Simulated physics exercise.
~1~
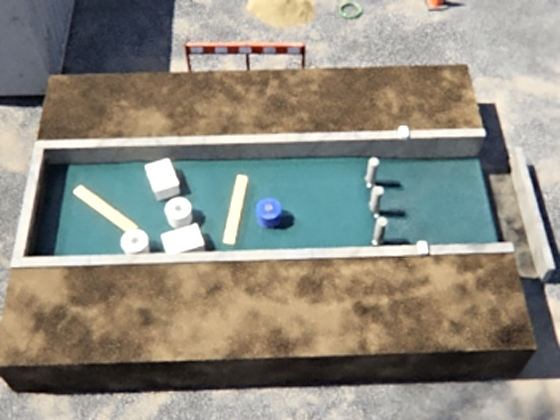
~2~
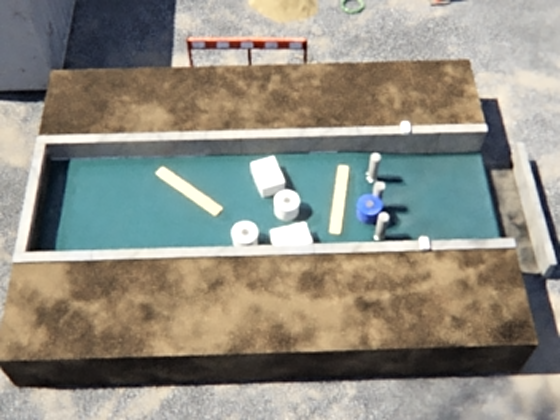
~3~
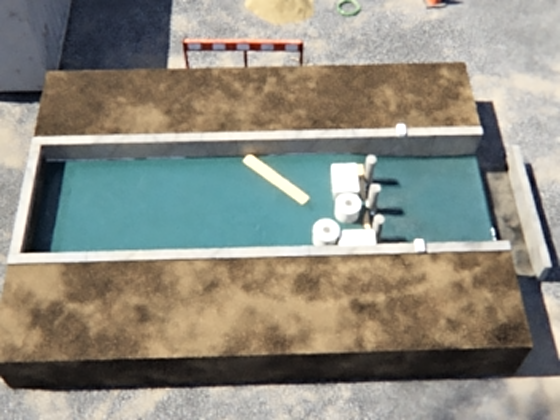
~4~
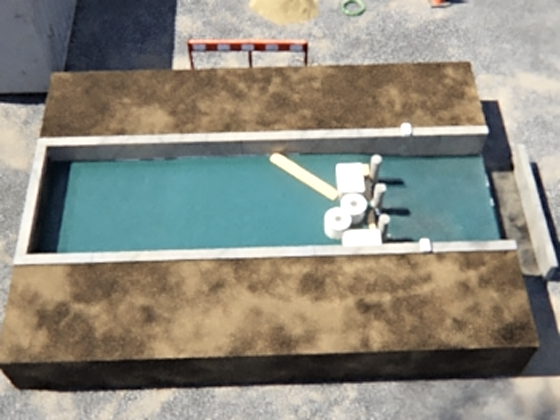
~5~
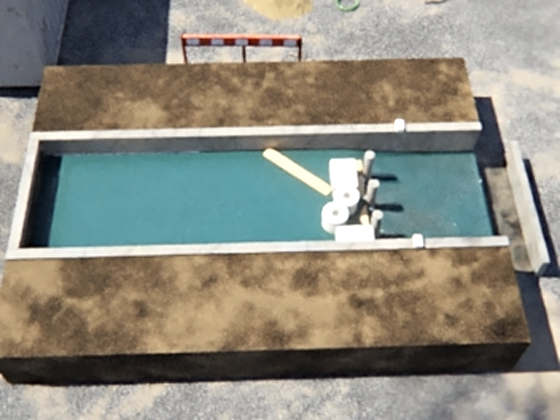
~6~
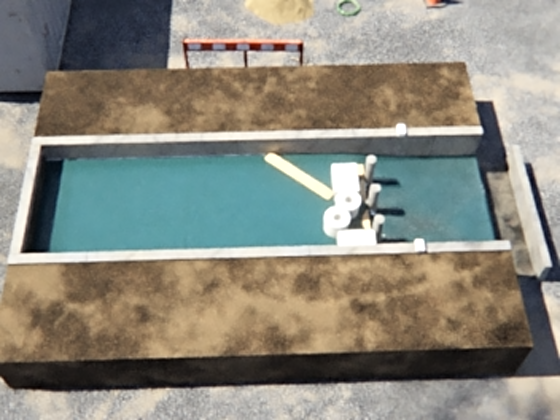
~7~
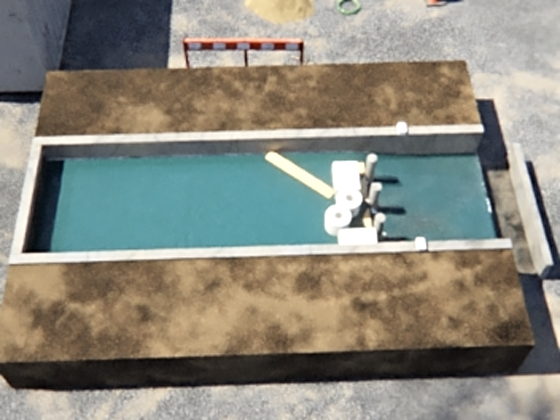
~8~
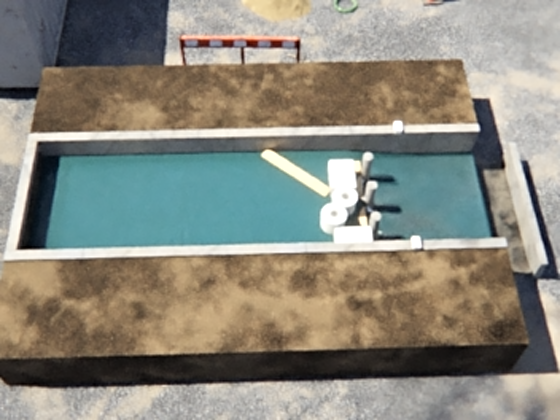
Water channel carrying white blocks, tubs and planks rightward, the blue tub slipping past three posts and the rest jamming there.
